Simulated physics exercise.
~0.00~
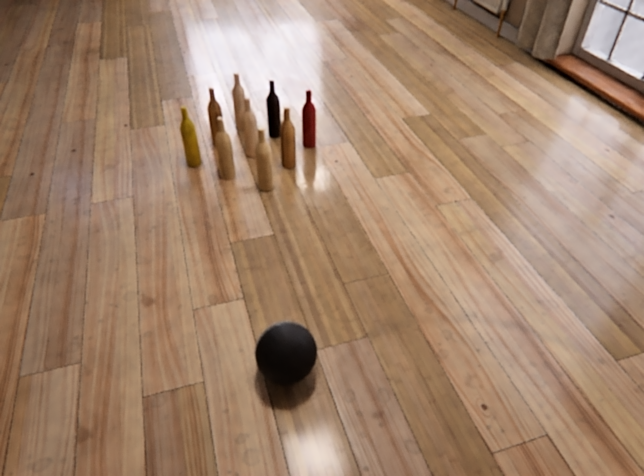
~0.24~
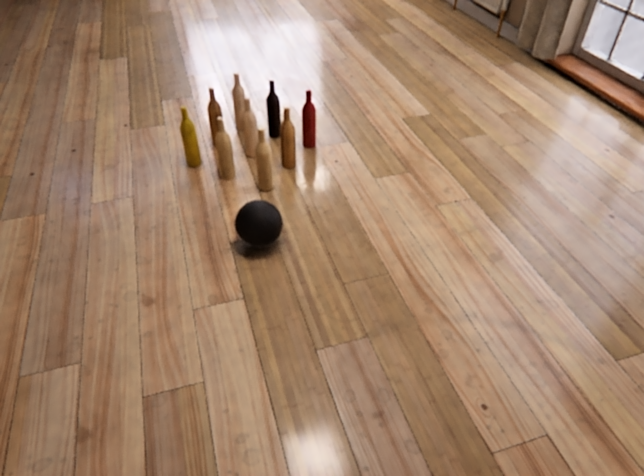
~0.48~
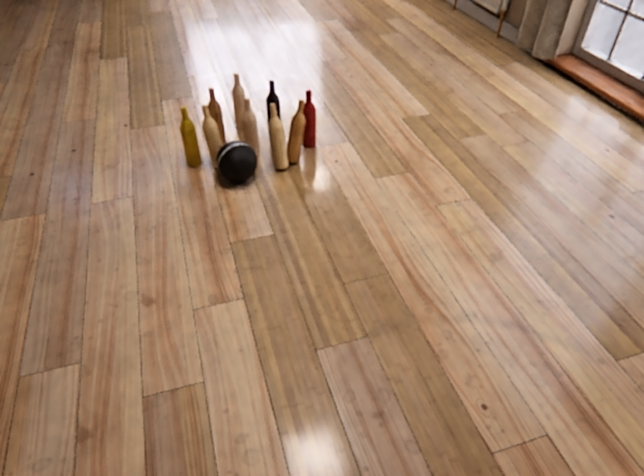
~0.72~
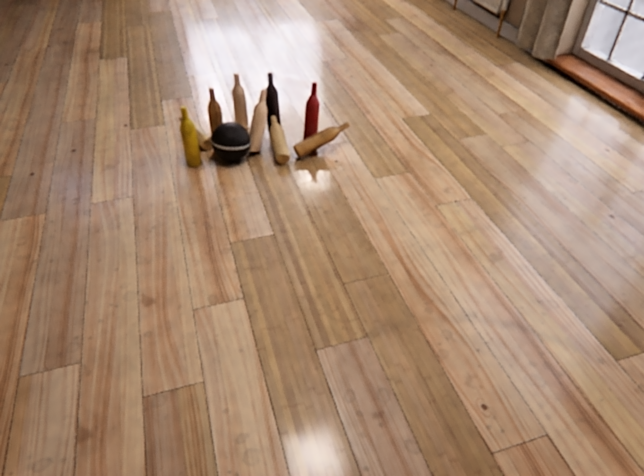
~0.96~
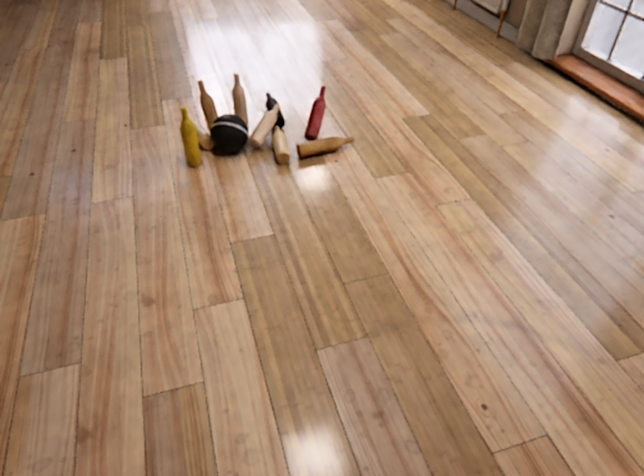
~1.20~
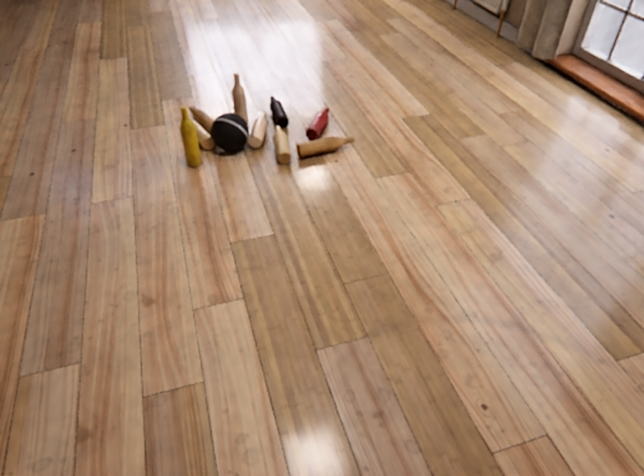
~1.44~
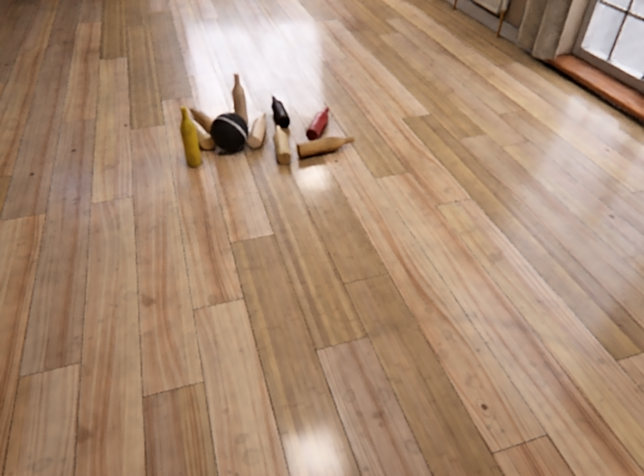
Dark ball rolling across a wooden floor into bottle-shaped skittles, toppling most and stopping among them, the yellow one still standing.
